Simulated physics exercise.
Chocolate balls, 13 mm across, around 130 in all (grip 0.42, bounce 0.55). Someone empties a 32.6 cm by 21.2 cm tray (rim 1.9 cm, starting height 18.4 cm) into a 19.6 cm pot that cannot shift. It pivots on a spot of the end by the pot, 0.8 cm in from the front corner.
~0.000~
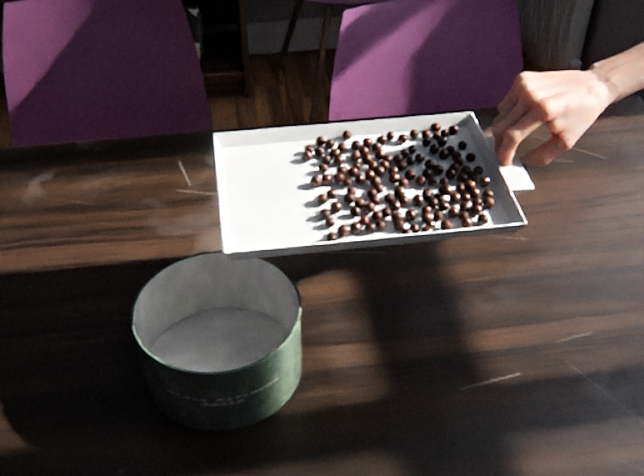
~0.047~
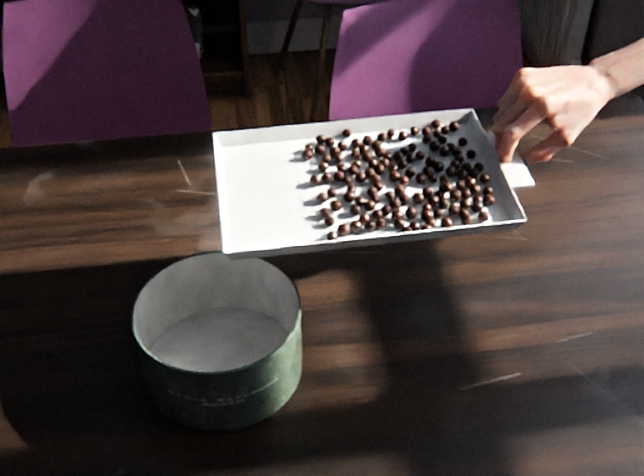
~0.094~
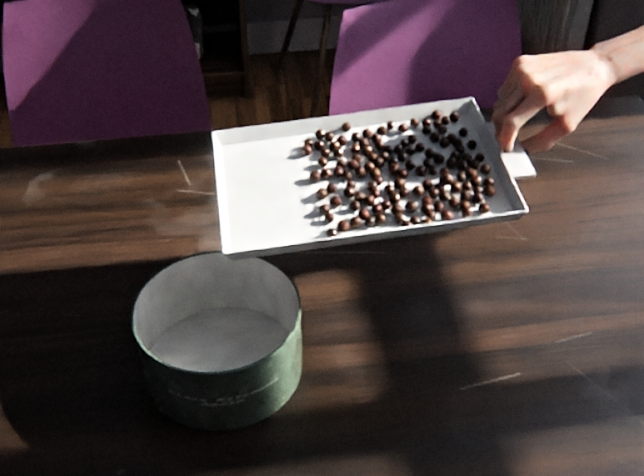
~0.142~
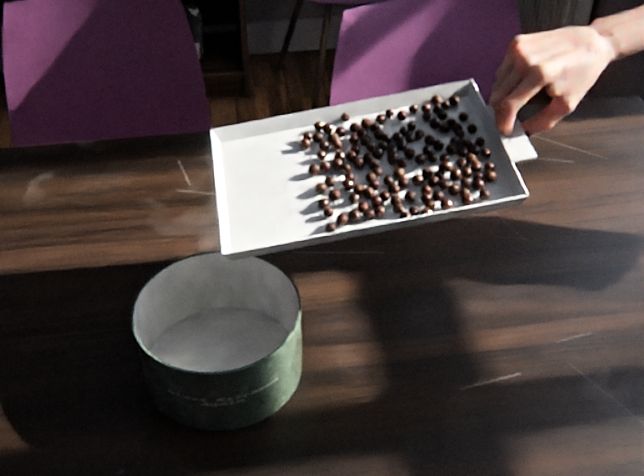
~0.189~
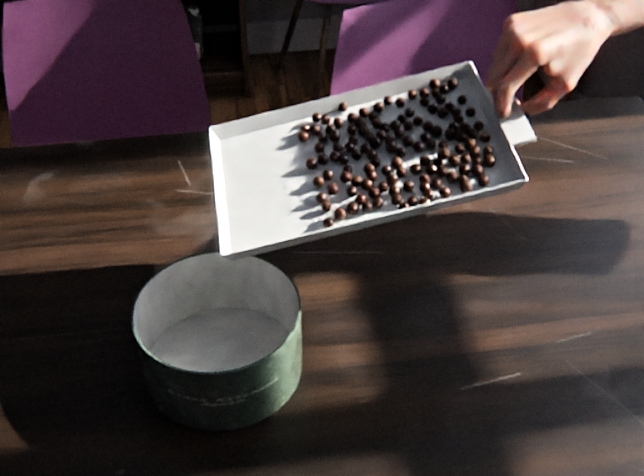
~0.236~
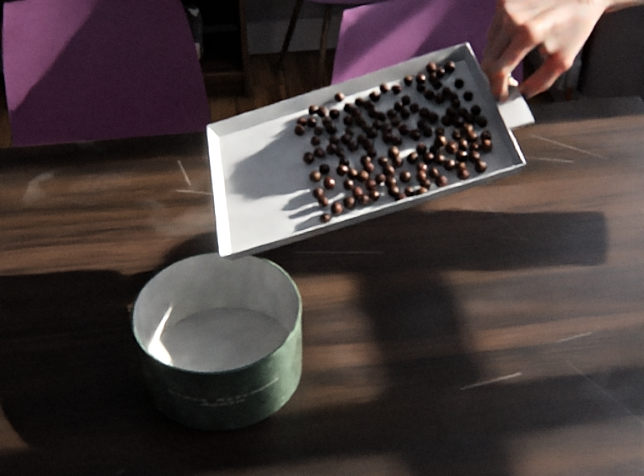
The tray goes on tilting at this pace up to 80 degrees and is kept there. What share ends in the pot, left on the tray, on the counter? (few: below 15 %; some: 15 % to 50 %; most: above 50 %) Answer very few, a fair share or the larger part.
Pot: The larger part, tray: Very few, counter: A fair share.
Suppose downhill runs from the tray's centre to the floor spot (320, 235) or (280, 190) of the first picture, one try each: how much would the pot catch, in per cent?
Some 85 and 25 per cent.
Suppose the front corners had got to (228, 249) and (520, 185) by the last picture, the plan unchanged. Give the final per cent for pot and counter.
Pot 100, counter 0.
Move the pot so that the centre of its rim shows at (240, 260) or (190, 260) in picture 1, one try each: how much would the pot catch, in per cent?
Some 25 and 60 per cent.
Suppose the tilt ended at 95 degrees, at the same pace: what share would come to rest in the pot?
It would be near 75 per cent.
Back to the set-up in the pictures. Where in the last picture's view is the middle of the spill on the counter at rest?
Near (62, 348).
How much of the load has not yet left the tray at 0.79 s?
About 40 per cent.
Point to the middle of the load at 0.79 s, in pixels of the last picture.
Near (175, 251).
Then, at 0.57 s, tilt 48 degrees; the tray holds 100 %, the pot 0 %.
After 0.79 s, tilt 69 degrees; the tray holds 40 %, the pot 15 %.
Then, at 1.12 s, tilt 80 degrees; the tray holds 5 %, the pot 65 %.
By 2.0 s all is still; pot 75 %, tray 0 %, counter 25 %.
